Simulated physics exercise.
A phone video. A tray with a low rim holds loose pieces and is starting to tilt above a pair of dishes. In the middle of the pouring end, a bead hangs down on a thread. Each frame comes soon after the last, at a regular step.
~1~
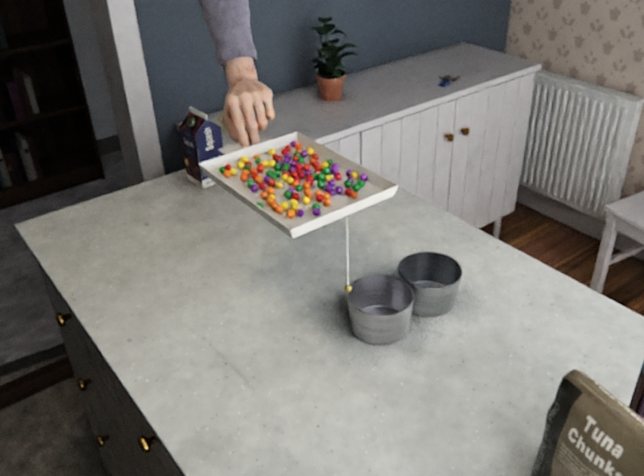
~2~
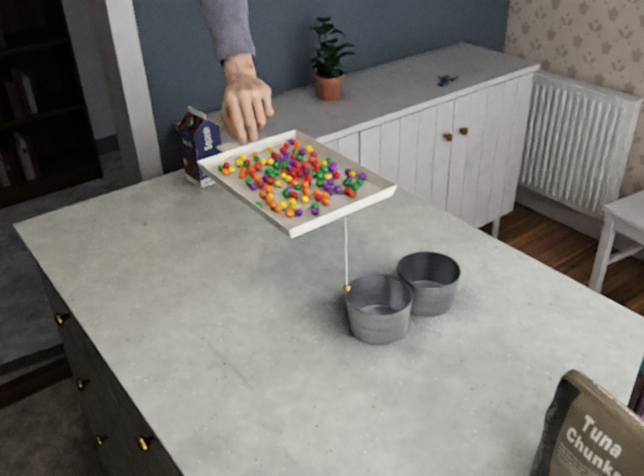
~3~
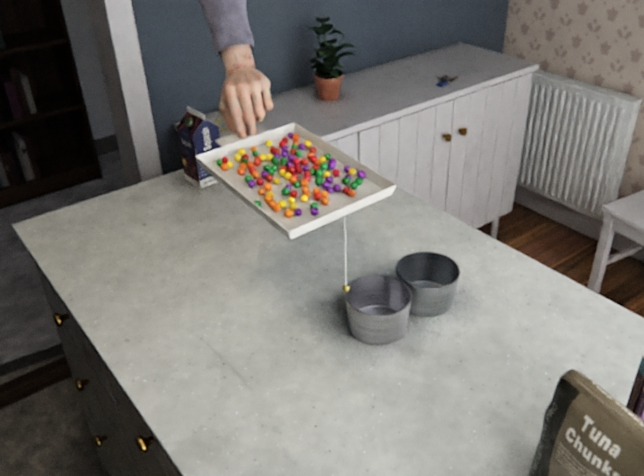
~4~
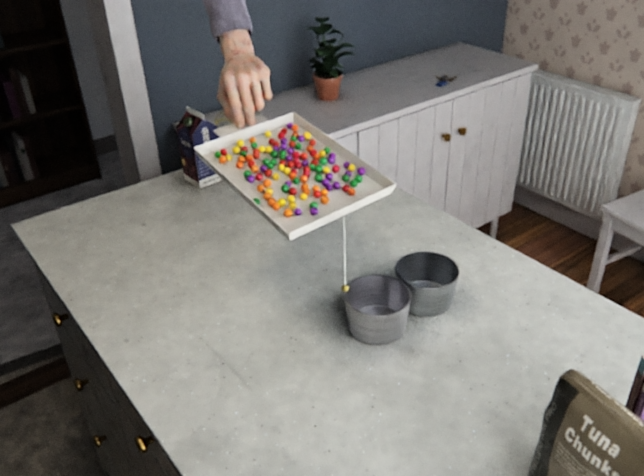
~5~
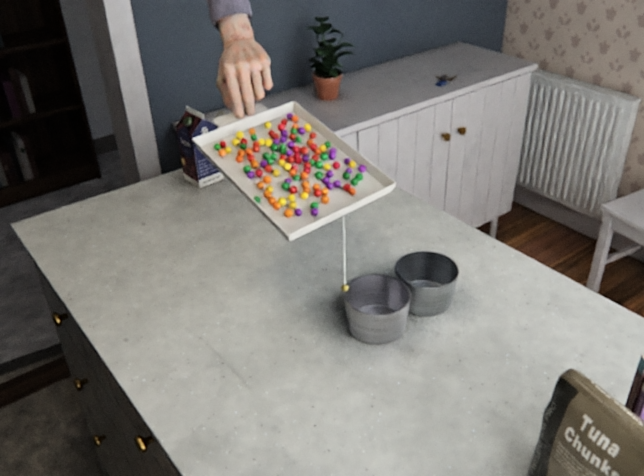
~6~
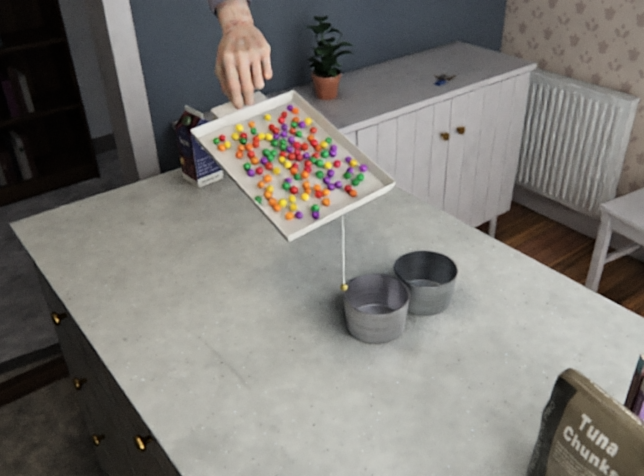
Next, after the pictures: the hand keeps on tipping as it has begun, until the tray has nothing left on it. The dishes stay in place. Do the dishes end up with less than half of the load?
Pretty clear the dishes gather a lesser part of what falls.
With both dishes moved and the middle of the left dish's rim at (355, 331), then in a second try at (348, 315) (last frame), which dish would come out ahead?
The first try: The left-side dish. The second: The left-side dish.
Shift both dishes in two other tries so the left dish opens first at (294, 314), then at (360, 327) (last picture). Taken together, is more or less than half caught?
The first time it's lower than half, the second time lower than half.
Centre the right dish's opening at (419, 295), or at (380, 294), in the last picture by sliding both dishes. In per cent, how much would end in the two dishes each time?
Close to 30 in a hundred, then close to 70 in a hundred.
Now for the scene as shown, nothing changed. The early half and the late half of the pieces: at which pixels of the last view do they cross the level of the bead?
Around (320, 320), followed by around (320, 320).
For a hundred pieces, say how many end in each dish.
Per cent held at the end: Left dish 0, right dish 0.
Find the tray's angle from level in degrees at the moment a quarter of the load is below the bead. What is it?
That happens at around 75°.
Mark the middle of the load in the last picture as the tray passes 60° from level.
The middle of the pieces lands at roughly (317, 217).
Just after the last frame, tray tipped steeply; the larger part on the tray; about a tenth outside both; about a tenth in the air.
A moment on, tray tipped right over; about a tenth on the tray; just a few in the left dish; roughly two thirds outside both; roughly a quarter in the air.
Further on, tray tipped past a quarter turn; just a few in the left dish; almost all outside both.
When it is over, tray tipped past a quarter turn; just a few in the left dish; not one in the right dish; almost all outside both.
